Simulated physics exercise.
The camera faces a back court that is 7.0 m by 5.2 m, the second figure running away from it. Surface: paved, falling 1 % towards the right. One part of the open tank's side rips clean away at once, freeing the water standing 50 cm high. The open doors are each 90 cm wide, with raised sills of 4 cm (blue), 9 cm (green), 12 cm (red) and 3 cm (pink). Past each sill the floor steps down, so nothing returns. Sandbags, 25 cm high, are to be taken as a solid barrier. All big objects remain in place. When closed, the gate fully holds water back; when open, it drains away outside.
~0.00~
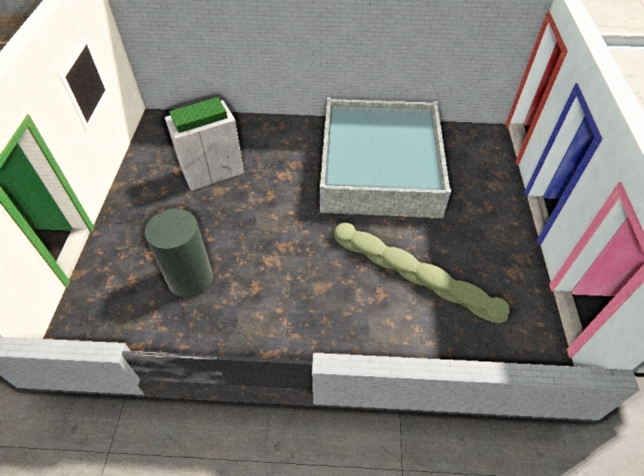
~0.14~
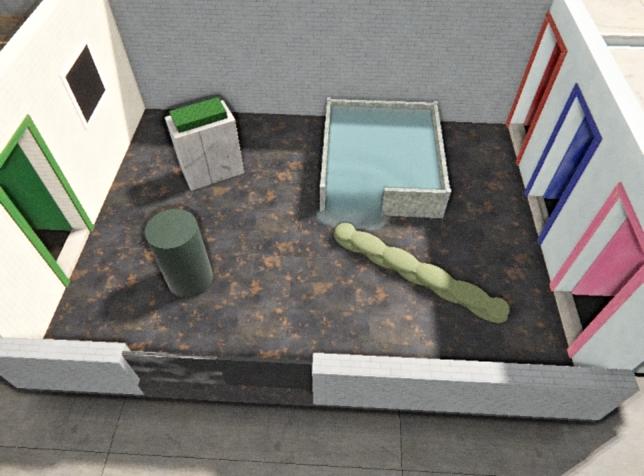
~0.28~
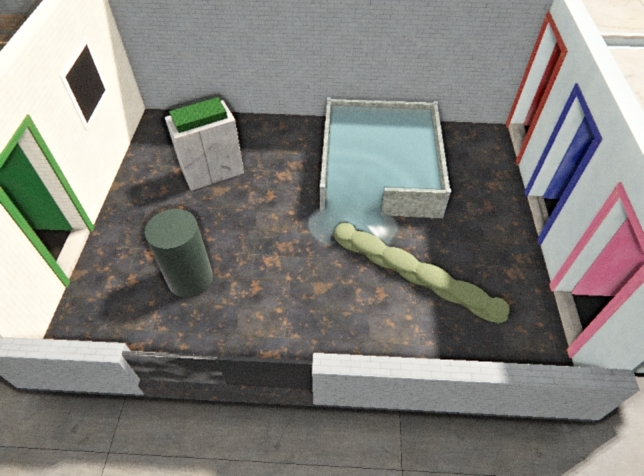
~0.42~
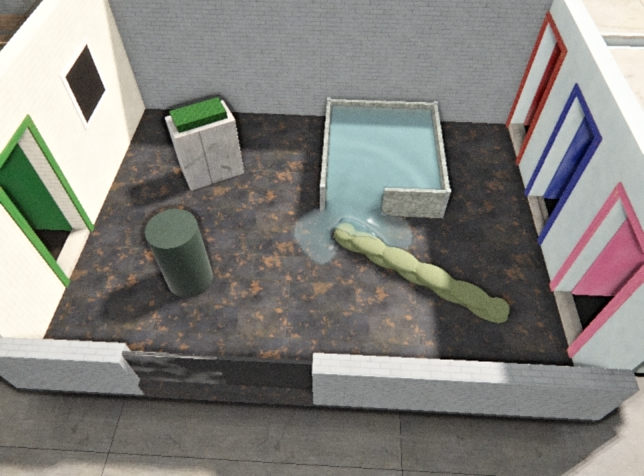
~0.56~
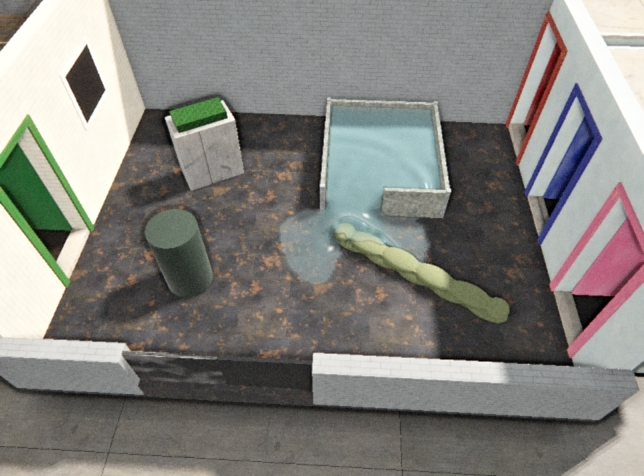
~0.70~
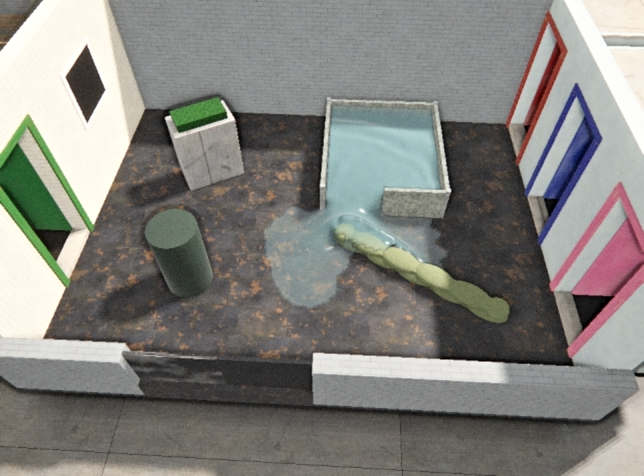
In the video, part of the front side of an open tank in a walled court disappears, and water pours through the gap, spreading around the near end of a lumpy green barrier and across the dark floor toward the viewer.
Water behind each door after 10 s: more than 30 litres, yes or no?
Blue door: Yes; green door: No; red door: No; pink door: Yes.
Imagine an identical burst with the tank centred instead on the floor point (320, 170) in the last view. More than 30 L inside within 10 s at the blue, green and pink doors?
So the blue door keeps within it, the green door keeps within it and the pink door tops the limit.
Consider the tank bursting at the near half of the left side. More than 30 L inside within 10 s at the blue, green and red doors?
So blue stays lower, green tops it, red stays lower.
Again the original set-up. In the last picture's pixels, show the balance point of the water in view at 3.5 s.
At roughly (352, 215).
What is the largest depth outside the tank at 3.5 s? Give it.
23 cm or so.
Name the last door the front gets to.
I'd say the red one.
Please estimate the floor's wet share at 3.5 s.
Wet share: Near 50 percent.
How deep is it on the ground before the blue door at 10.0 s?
Some 5.5 centimetres of depth.
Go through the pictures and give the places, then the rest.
Still water, 50 cm deep, in the open tank at (383, 146), in the first picture.
Water pours out at (353, 205) and has run 0.5 m, to (383, 222); typically 6 cm deep outside, 50 cm at the open tank's back, in the second picture.
The front is at (380, 245), 0.8 m from the gap at (353, 206); 0.6 m2 of floor is under water; 50 cm left at the back of the open tank, in the third picture.
The front is at (396, 256), 1.1 m from the gap at (353, 206); 1.0 m2 of floor is under water; 50 cm left at the back of the open tank, in the fourth picture.
The front is at (311, 278), 1.5 m from the gap at (353, 206); 1.4 m2 of floor is under water; 50 cm left at the back of the open tank, in the fifth picture.
The front is at (301, 299), 1.8 m from the gap at (353, 205); 1.9 m2 of floor is under water; 50 cm left at the back of the open tank, in the sixth picture.
After 1.4 s water covers 25 % of the floor and is deepest (38 cm) near (357, 235); blue door not reached, green door not reached, red door not reached, pink door not reached.
After 2.2 s water covers 40 % of the floor and is deepest (33 cm) near (357, 235); blue door 9 cm at the sill, 7 L in, green door not reached, red door not reached, pink door 8 cm at the sill, 5 L in.
After 3.5 s water covers 50 % of the floor and is deepest (23 cm) near (345, 226); blue door 11 cm at the sill, 47 L in, green door 7 cm at the sill, 0 L in, red door 1 cm at the sill, 0 L in, pink door 9 cm at the sill, 41 L in.
After 6.0 s water covers 70 % of the floor and is deepest (16 cm) near (357, 235); blue door 8 cm at the sill, 90 L in, green door 6 cm at the sill, 1 L in, red door 4 cm at the sill, 0 L in, pink door 8 cm at the sill, 93 L in.
After 10.0 s water covers 95 % of the floor and is deepest (10 cm) near (357, 235); blue door 6 cm at the sill, 113 L in, green door 2 cm at the sill, 1 L in, red door 6 cm at the sill, 0 L in, pink door 8 cm at the sill, 146 L in.
